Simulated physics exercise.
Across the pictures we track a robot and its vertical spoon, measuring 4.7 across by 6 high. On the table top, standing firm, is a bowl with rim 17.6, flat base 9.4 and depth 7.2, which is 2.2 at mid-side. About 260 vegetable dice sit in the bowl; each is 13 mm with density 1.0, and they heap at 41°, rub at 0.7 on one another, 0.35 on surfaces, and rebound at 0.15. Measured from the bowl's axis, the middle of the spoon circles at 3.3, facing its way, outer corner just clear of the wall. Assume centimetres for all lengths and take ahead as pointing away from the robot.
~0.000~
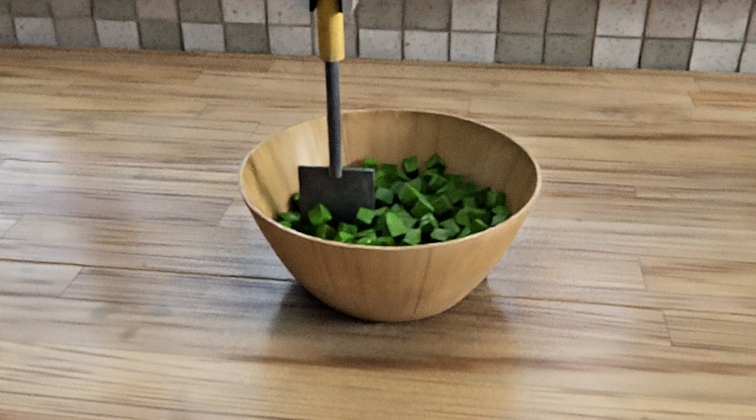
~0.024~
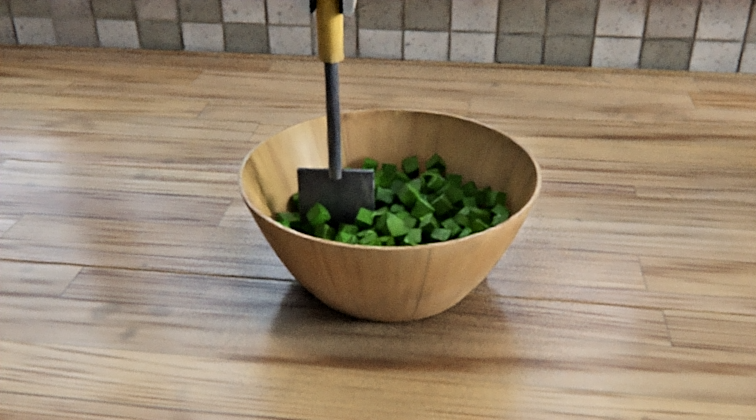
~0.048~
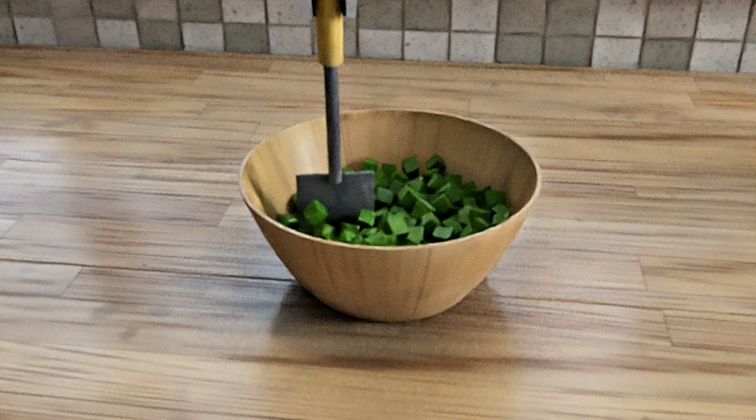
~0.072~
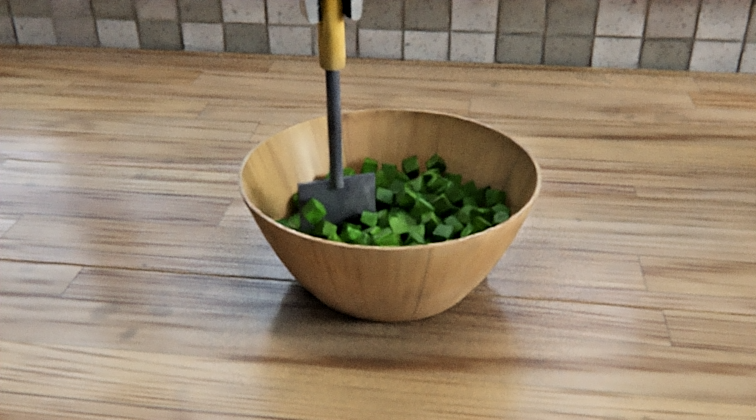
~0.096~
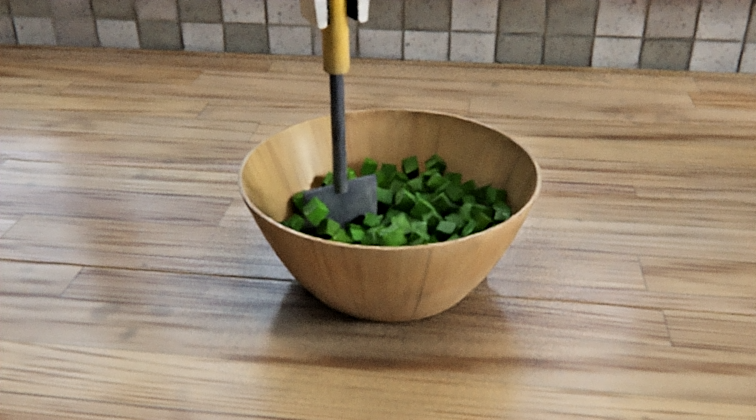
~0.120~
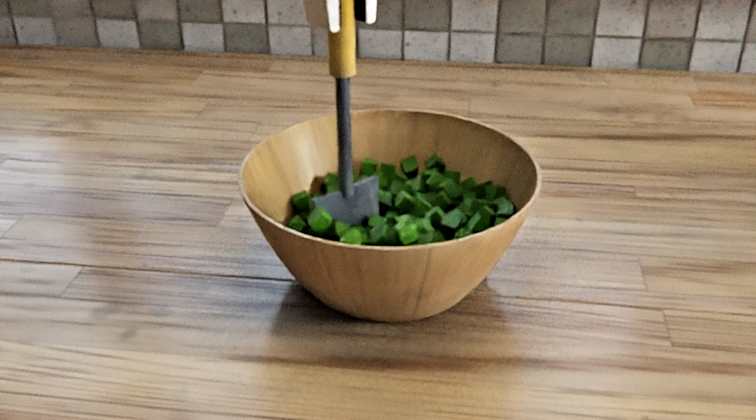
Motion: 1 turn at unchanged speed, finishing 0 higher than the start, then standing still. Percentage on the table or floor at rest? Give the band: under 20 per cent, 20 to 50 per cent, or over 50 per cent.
Band: Under 20 per cent.
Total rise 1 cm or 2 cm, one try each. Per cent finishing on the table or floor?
Estimates: 10 % then 10 %.
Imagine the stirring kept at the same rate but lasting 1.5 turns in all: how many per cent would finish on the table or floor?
It would be near 15 per cent.
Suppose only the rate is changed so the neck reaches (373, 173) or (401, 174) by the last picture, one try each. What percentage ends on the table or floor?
First try: Around 20 %; second try: Around 35 %.
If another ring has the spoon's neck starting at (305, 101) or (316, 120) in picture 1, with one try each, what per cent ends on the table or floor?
Close to 10 per cent for the first and close to 10 per cent for the second.
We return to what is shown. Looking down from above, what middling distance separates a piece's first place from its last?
Near 9 cm.
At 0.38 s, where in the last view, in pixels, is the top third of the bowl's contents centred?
Near (475, 161).
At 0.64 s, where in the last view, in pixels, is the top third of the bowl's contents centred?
The centre is roughly (317, 162).
After 0.38 s, 168° round, highest piece 9 above the table; 249 in the bowl, 6 in flight or on the tool.
After 0.64 s, 290° round, highest piece 9 above the table; 239 in the bowl, 14 on the table or floor, 2 in flight or on the tool.
After 0.97 s, 0° round, highest piece 8 above the table; 233 in the bowl, 21 on the table or floor, 1 in flight or on the tool.
After 1.67 s, 0° round, highest piece 8 above the table; 233 in the bowl, 22 on the table or floor.
In the end, 233 in the bowl, 22 on the table or floor. That is 9 % on the table or floor.
